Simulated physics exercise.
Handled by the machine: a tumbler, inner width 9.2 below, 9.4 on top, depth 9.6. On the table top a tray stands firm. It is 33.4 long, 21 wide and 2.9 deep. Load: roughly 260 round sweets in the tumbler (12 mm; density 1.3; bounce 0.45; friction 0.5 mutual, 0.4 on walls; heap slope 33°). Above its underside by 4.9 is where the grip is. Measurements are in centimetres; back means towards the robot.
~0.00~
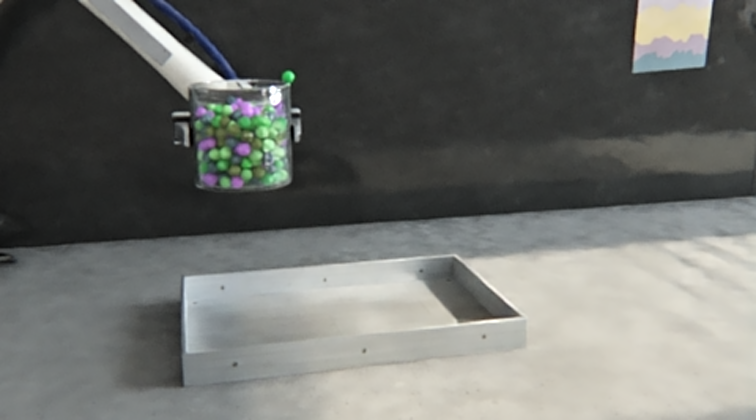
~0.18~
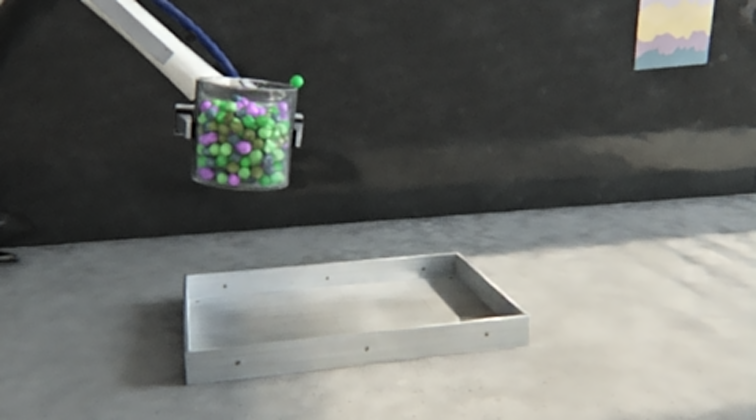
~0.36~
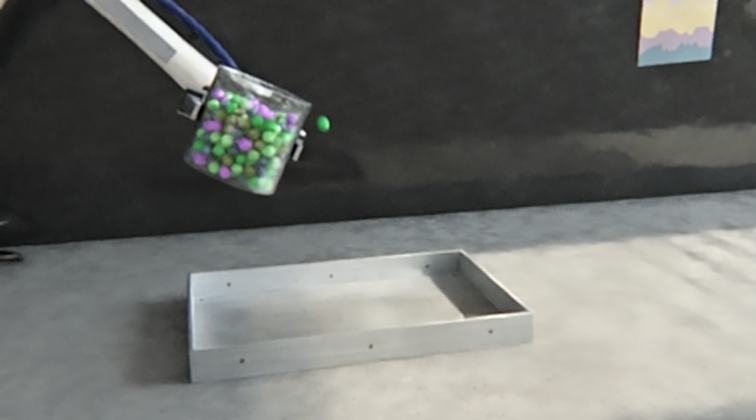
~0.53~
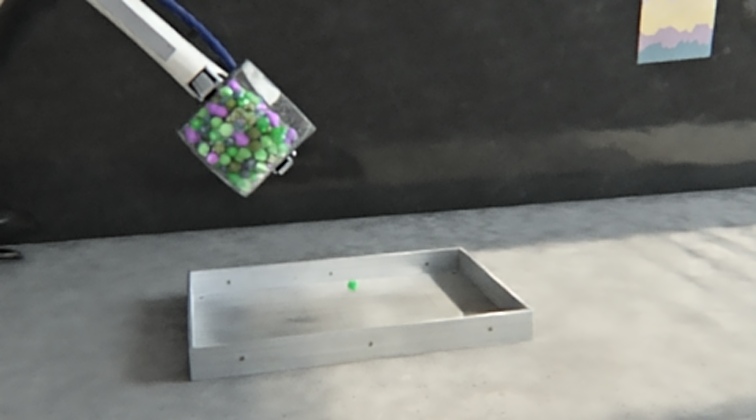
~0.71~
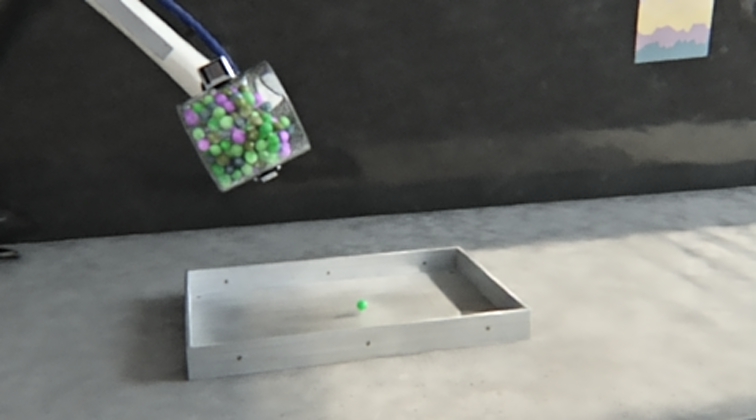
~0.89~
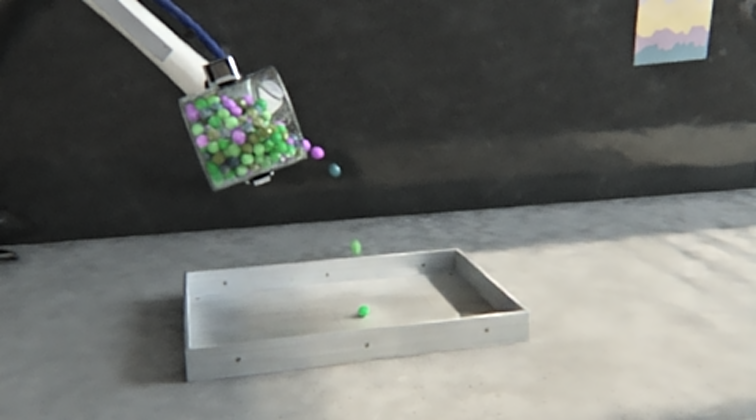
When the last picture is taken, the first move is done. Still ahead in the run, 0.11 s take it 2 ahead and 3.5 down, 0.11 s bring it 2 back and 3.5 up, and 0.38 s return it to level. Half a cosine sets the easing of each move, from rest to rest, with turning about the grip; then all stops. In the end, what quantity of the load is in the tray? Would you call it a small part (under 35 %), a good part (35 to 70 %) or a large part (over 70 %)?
I'd call it a small part.
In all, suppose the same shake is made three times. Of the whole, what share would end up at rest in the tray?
Then roughly 20 percent.
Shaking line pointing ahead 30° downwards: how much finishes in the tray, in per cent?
About 20 per cent.
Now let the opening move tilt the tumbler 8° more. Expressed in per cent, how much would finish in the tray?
Then something close to 15 in a hundred.
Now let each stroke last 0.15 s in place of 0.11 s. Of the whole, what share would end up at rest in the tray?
It would be some 5 %.
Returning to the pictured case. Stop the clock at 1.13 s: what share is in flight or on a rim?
I'd put it near 3 per cent.
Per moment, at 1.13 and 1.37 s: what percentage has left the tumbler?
Roughly 5, then 10.
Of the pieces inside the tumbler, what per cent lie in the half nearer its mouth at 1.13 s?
I'd say close to 35 per cent.
After 1.13 s, tilted 73° forward, highest piece 24 above the table; 253 in the tumbler, 5 in the tray, 7 in flight or on a rim.
After 1.37 s, tilted 17° forward, highest piece 25 above the table; 245 in the tumbler, 19 in the tray, 1 in flight or on a rim.
After 1.69 s, level, highest piece 26 above the table; 245 in the tumbler, 20 in the tray.
After 2.74 s, level, highest piece 26 above the table; 245 in the tumbler, 20 in the tray.
In the end, 245 in the tumbler, 20 in the tray. That is 8 % in the tray.
